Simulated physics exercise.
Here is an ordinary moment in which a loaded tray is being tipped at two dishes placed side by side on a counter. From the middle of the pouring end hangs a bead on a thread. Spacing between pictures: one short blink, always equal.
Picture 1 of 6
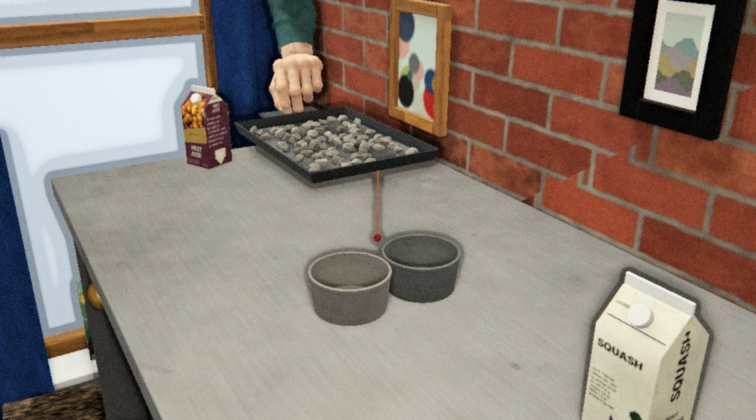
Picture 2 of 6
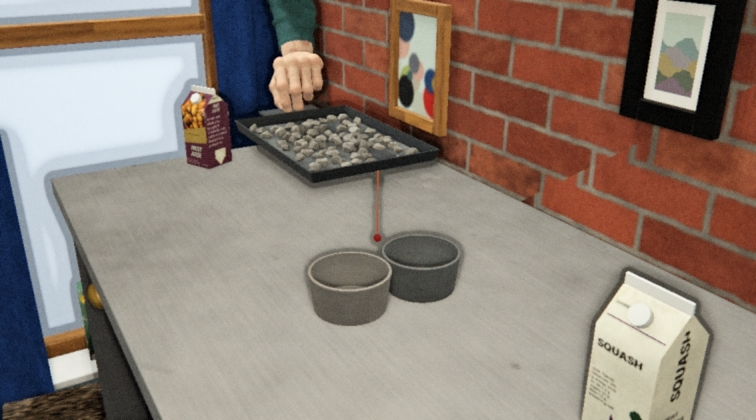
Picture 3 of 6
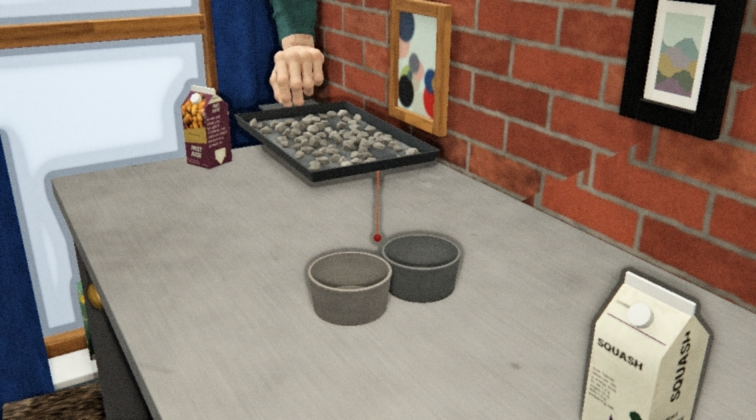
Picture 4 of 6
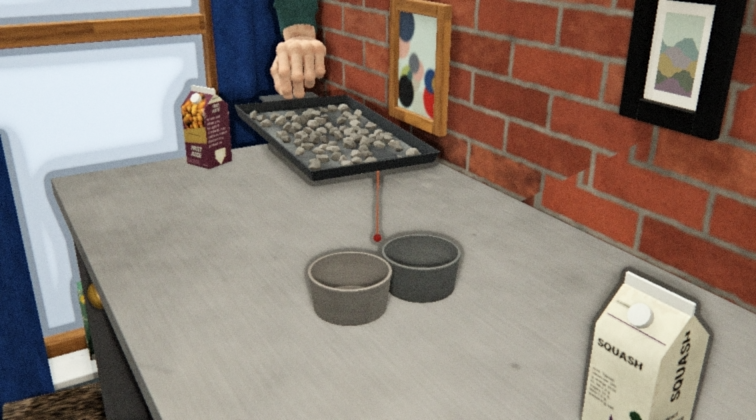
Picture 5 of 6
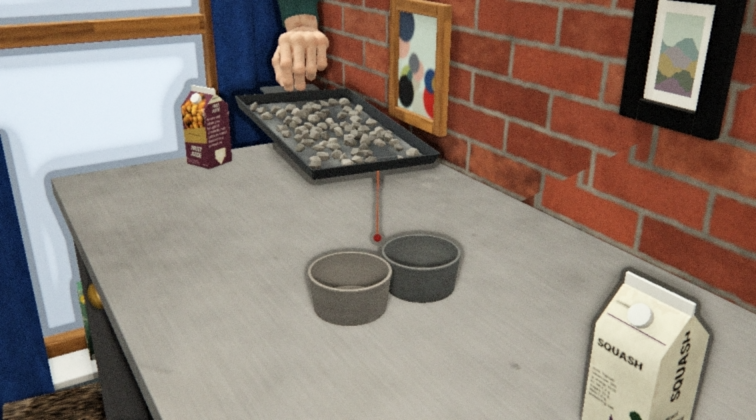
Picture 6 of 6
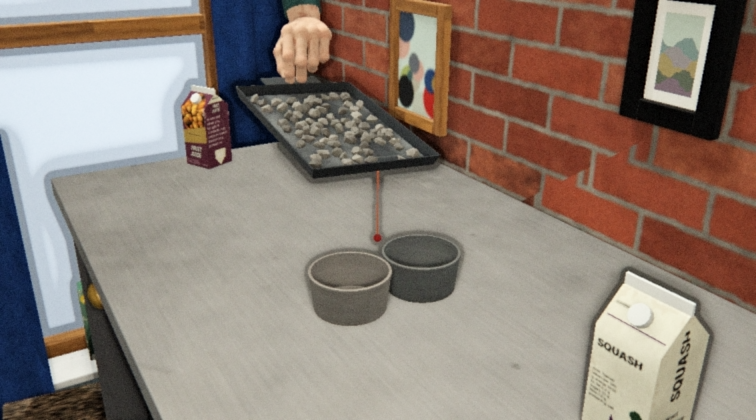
A black tray of grey gravel is held by a hand in a green sleeve over the far end of a grey counter, seen from slightly above beside a red brick wall. Two round dishes, brown-grey at left and dark grey at right, sit below a hanging red bead, between purple and white cartons. The tray tilts slightly toward its right corner and the gravel shifts and spreads, while the camera stays still.
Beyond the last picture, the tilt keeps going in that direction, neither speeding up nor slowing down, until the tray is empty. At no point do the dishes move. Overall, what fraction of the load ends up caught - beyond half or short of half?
Between them the dishes get the bulk of it.
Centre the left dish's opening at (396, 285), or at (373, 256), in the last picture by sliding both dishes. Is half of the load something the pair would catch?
Held in all, by try: A smaller portion, then a larger portion.
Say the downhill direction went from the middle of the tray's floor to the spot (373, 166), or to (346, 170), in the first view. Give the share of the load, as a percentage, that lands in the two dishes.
90 % and 80 %.
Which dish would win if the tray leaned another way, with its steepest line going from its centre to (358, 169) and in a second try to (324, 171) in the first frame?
The first try goes to the one on the left and the second to the one on the left.
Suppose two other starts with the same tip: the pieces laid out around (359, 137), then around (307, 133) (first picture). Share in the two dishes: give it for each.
70 per cent for the first try, 70 per cent for the second.
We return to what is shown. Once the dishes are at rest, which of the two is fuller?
The one to the right is fuller.
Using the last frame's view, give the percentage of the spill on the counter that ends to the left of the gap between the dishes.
Share on the left: Near 0 %.
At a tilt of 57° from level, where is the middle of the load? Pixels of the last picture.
Somewhere about pixel (393, 137).
Soon, tray tipped steeply; nearly all on the tray; a stray few in the air.
A while on, tray tipped right over; a stray few on the tray; a stray few in the left dish; about half in the right dish; about a quarter outside both; about a quarter in the air.
Towards the end, tray tipped past a quarter turn; a small part in the left dish; about two thirds in the right dish; about a third outside both.
Finally, tray tipped past a quarter turn; a small part in the left dish; about two thirds in the right dish; about a third outside both.
